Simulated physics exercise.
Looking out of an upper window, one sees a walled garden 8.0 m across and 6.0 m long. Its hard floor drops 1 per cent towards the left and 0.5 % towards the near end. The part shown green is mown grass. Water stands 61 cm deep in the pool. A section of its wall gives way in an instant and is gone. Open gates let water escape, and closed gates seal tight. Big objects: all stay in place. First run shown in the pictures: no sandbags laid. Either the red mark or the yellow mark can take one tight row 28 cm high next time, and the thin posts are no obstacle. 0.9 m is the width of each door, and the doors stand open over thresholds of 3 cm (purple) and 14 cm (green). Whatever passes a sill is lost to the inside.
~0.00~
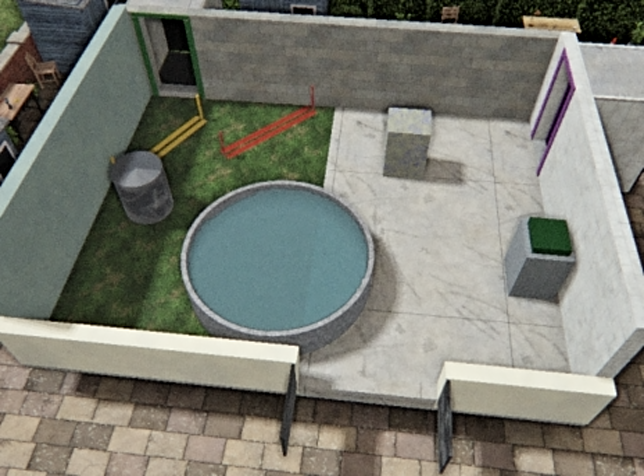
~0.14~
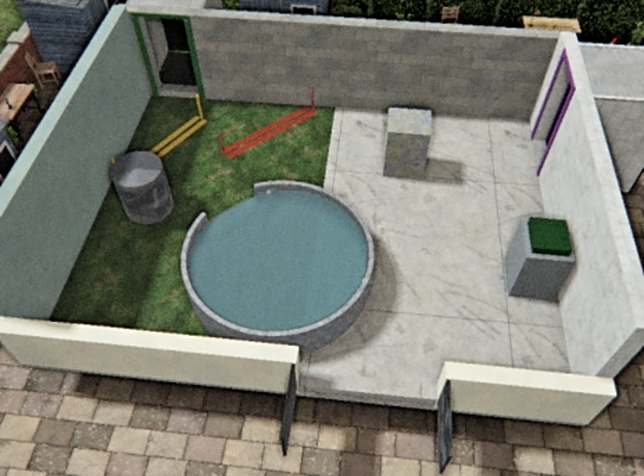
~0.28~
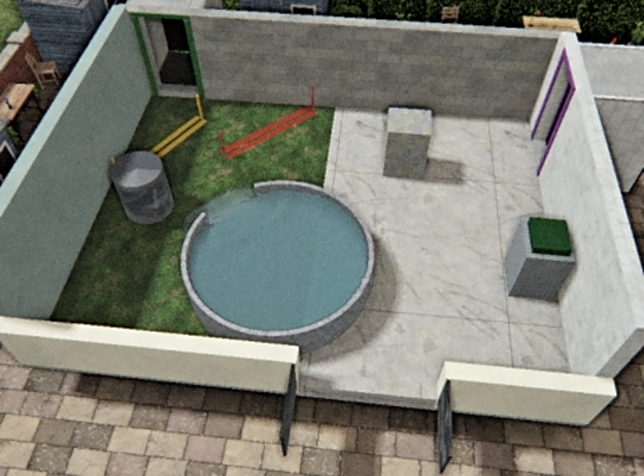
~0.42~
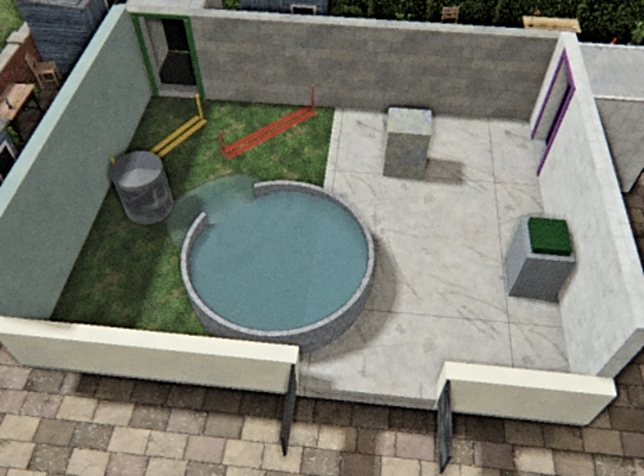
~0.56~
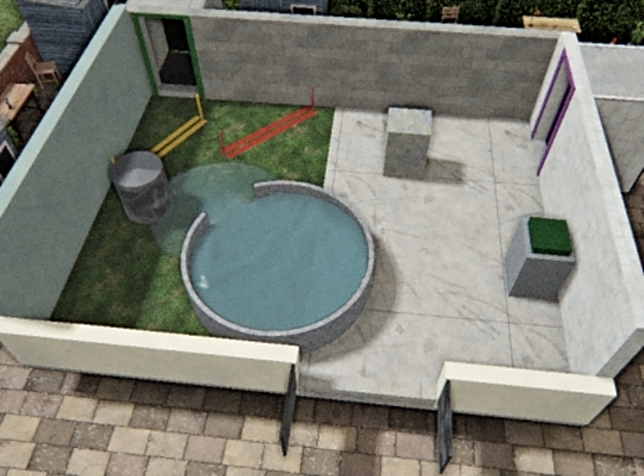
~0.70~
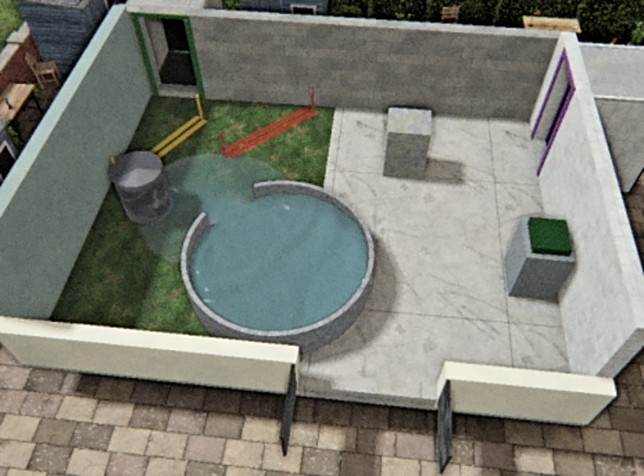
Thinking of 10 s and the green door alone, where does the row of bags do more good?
On the yellow mark.
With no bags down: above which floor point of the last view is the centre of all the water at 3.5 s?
I'd say somewhere about (239, 222).
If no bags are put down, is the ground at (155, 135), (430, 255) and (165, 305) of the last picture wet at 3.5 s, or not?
Respectively: Covered, clear and covered.
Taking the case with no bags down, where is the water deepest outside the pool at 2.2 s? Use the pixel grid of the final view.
I'd point to somewhere near (180, 209).
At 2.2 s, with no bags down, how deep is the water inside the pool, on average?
43 cm.
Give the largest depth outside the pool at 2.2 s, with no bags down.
Max depth: Near 34 cm.
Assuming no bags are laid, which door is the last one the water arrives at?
Purple.
After 1.4 s water covers 20 % of the floor and is deepest (37 cm) near (180, 209) in the run without bags; in at the green door, 0 L with no bags, 0 L with the row on red, 0 L on yellow.
After 2.2 s water covers 30 % of the floor and is deepest (34 cm) near (180, 209) in the run without bags; in at the green door, 0 L with no bags, 0 L with the row on red, 0 L on yellow.
After 3.5 s water covers 40 % of the floor and is deepest (27 cm) near (168, 98) in the run without bags; in at the green door, 60 L with no bags, 62 L with the row on red, 0 L on yellow.
After 6.0 s water covers 55 % of the floor and is deepest (20 cm) near (152, 96) in the run without bags; in at the green door, 111 L with no bags, 120 L with the row on red, 0 L on yellow.
After 10.0 s water covers 85 % of the floor and is deepest (16 cm) near (61, 346) in the run without bags; in at the green door, 130 L with no bags, 171 L with the row on red, 4 L on yellow.
